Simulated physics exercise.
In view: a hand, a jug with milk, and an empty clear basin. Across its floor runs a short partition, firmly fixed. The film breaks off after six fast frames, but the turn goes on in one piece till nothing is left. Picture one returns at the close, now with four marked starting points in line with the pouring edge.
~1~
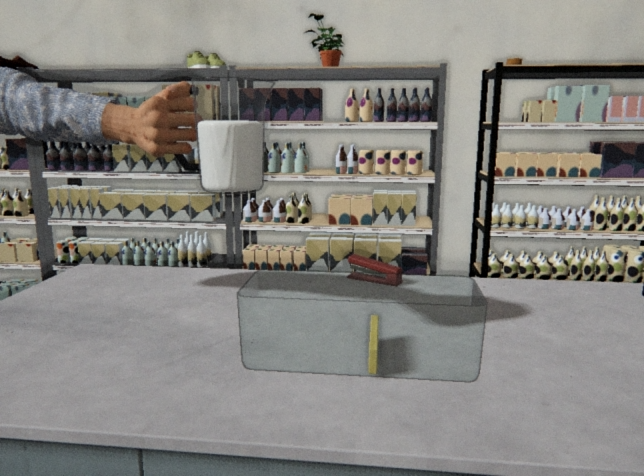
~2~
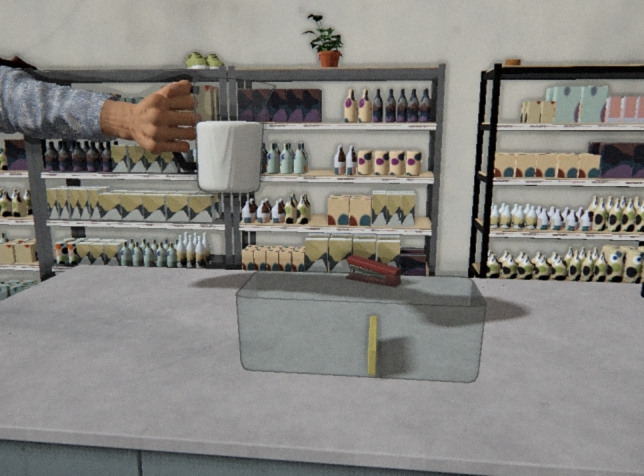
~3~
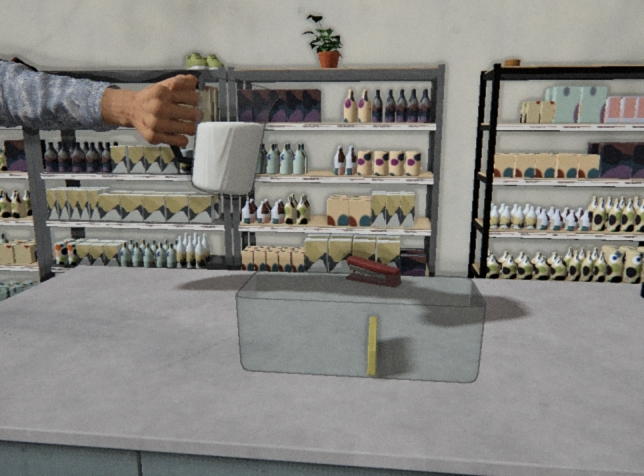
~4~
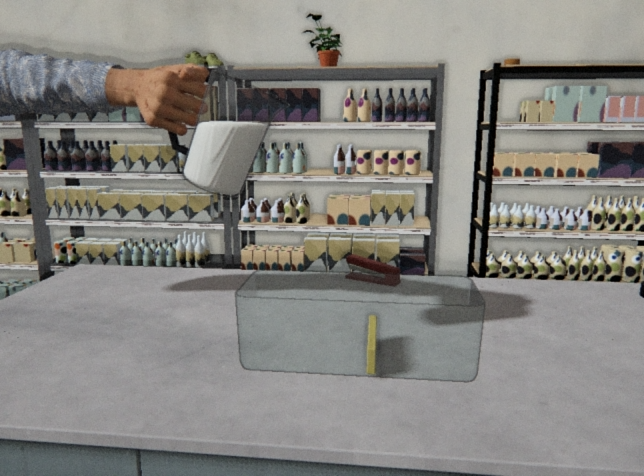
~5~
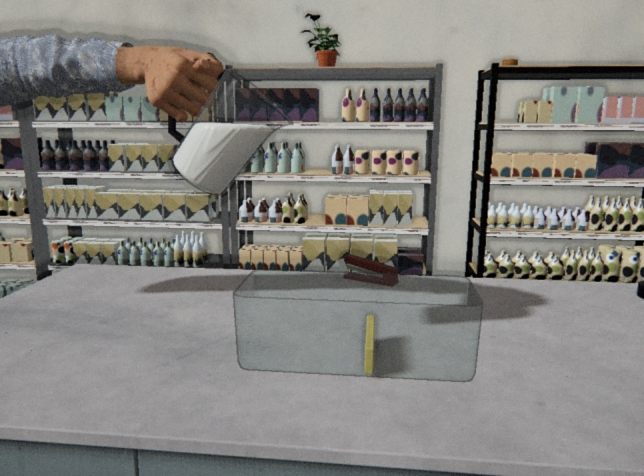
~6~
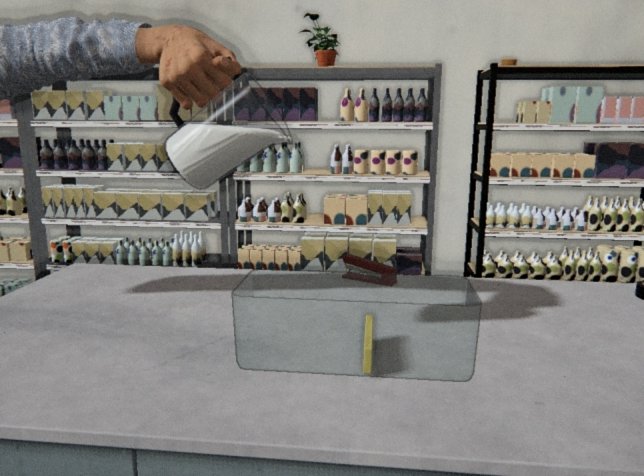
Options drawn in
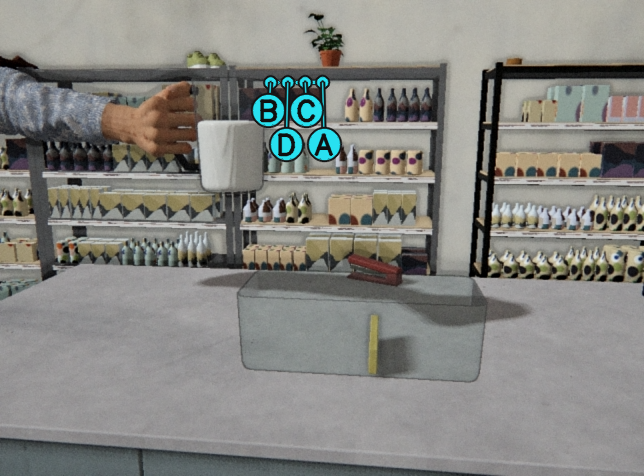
A hand gradually tilts a jug of milk rightward above a clear basin on a counter.
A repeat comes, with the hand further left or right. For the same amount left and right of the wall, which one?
C is best.
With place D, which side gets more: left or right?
The left one.
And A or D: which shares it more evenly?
The answer is A.
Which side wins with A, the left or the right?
The right one.
On the marked copy, A at (322, 82); B at (270, 82); C at (305, 82); D at (287, 82).
For place A, about 20 % ends left of the wall and 76 % right of it; 4 % is lost outside.
For place B, about 86 % ends left of the wall and 8 % right of it; 6 % is lost outside.
For place C, about 54 % ends left of the wall and 44 % right of it.
For place D, about 85 % ends left of the wall and 8 % right of it; 7 % is lost outside.
